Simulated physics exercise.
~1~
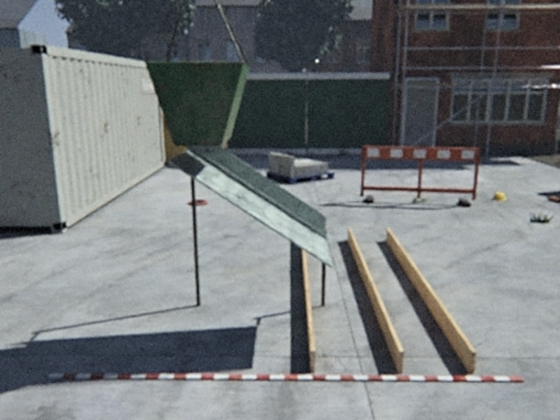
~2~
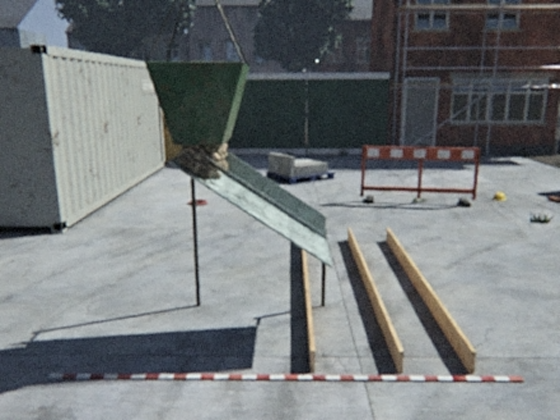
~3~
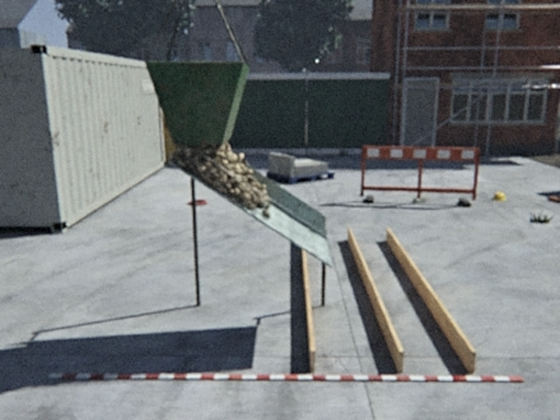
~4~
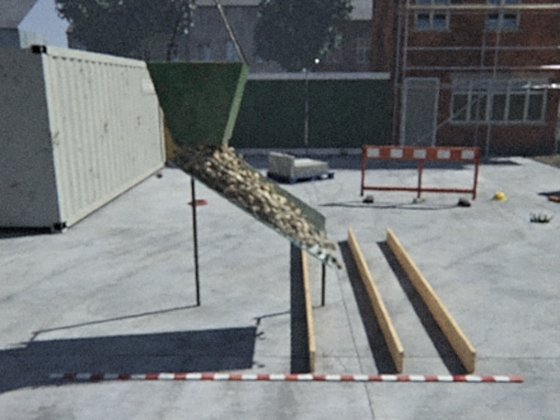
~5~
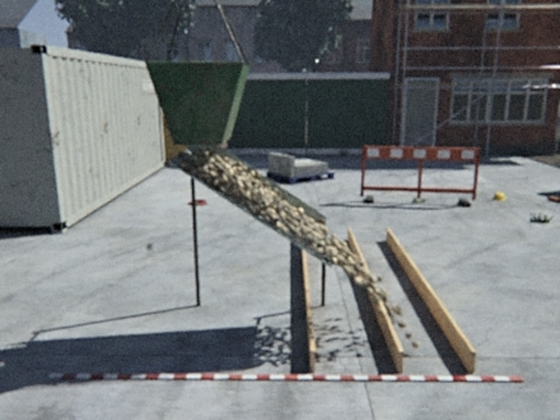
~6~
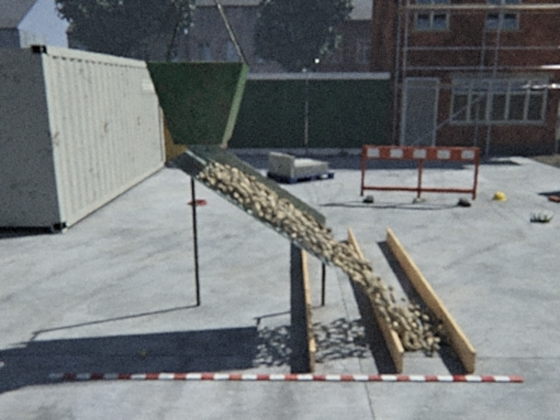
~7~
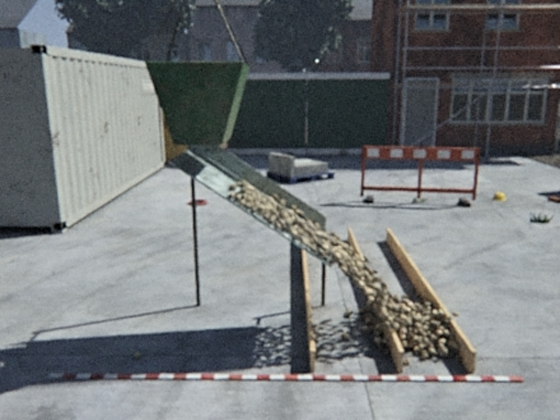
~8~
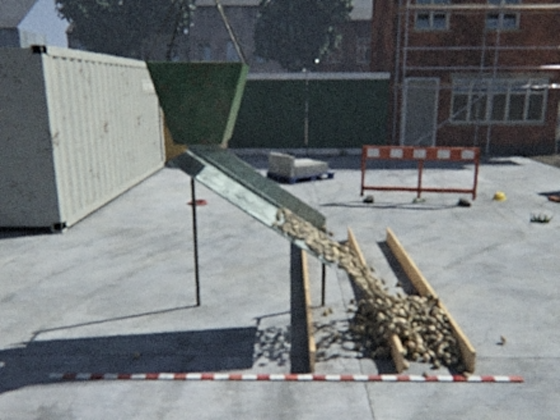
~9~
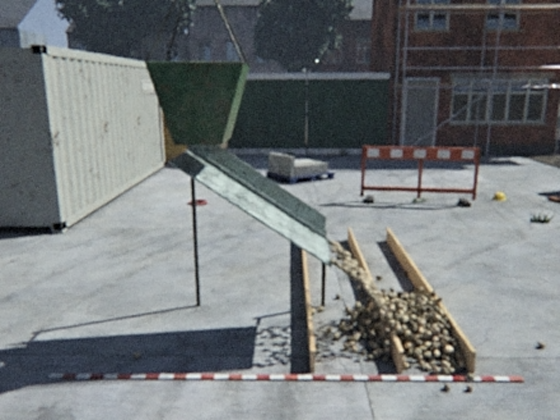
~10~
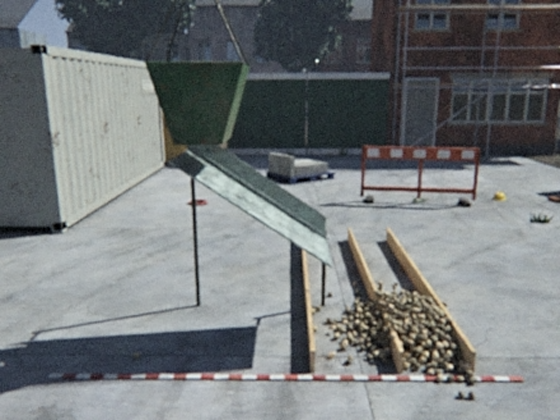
Pale and brown stones wait out of sight in a dark green skip above a sloping steel chute, in a sunlit concrete yard viewed from a fixed, slightly raised position. A white container stands left, a brick building with scaffolding rises behind a red and white barrier, and three wooden boards form two bays beyond a striped staff. The stones spill from the skip, cover the chute and slide down to the right. They pour off its lower end, heaping against the farthest board. The chute empties, leaving most stones in the right bay, fewer in the left.
